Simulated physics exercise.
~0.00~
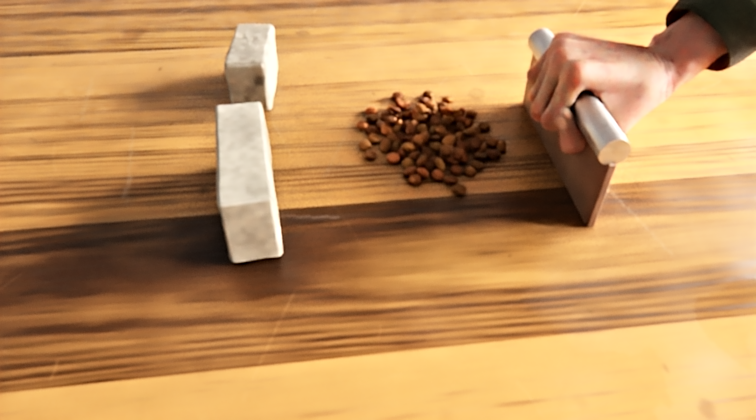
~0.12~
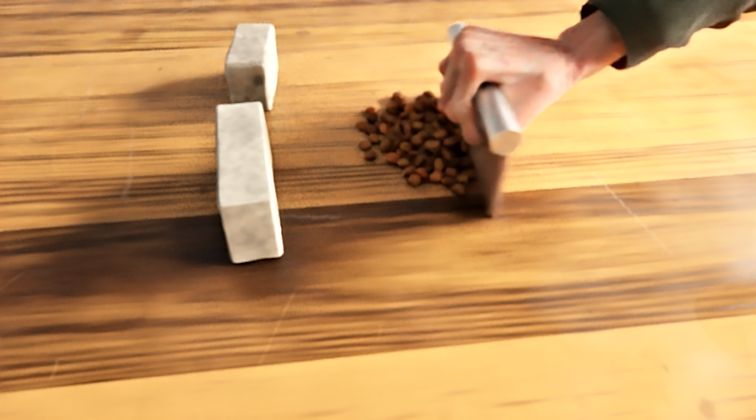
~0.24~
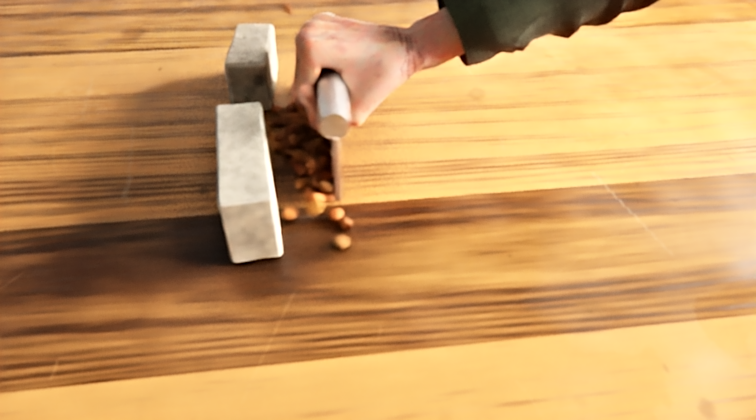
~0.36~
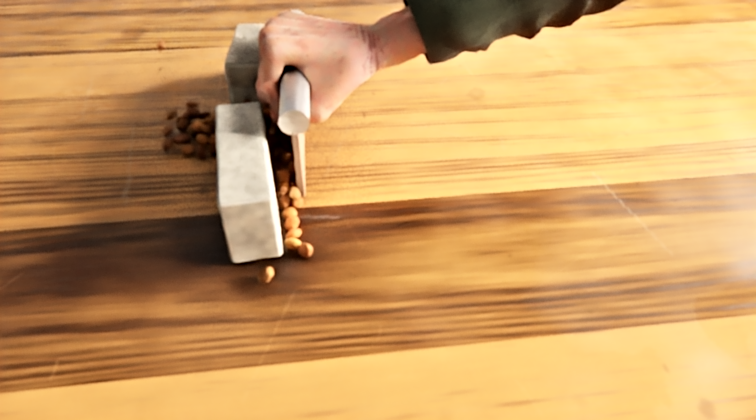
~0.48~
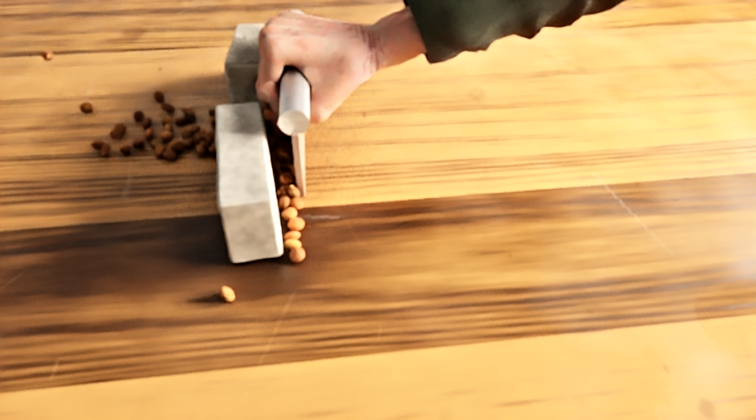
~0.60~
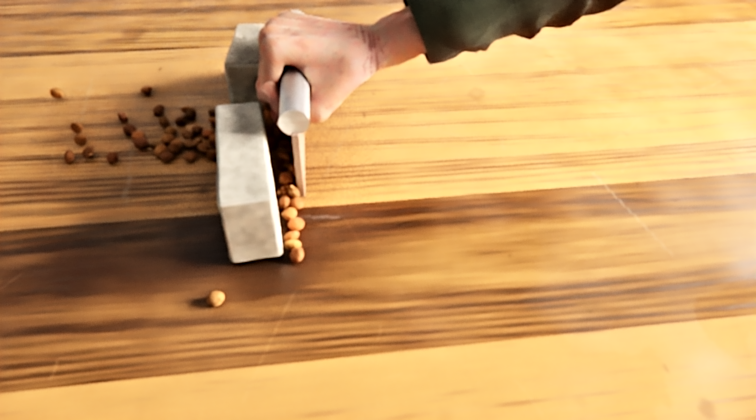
On a wooden tabletop with a dark band across it, a heap of small brown pieces of kibble lies between two pale stone blocks on the left and a flat scraper on the right. A hand in a dark green sleeve grips the scraper's silvery handle and slides it left into the heap. The pile bunches against the blocks, with some bits spilling toward the viewer. Many pieces push through the gap and scatter beyond as the scraper stops. Finally, roughly half remain held up before the blocks, while one lone piece rests near the closer block.
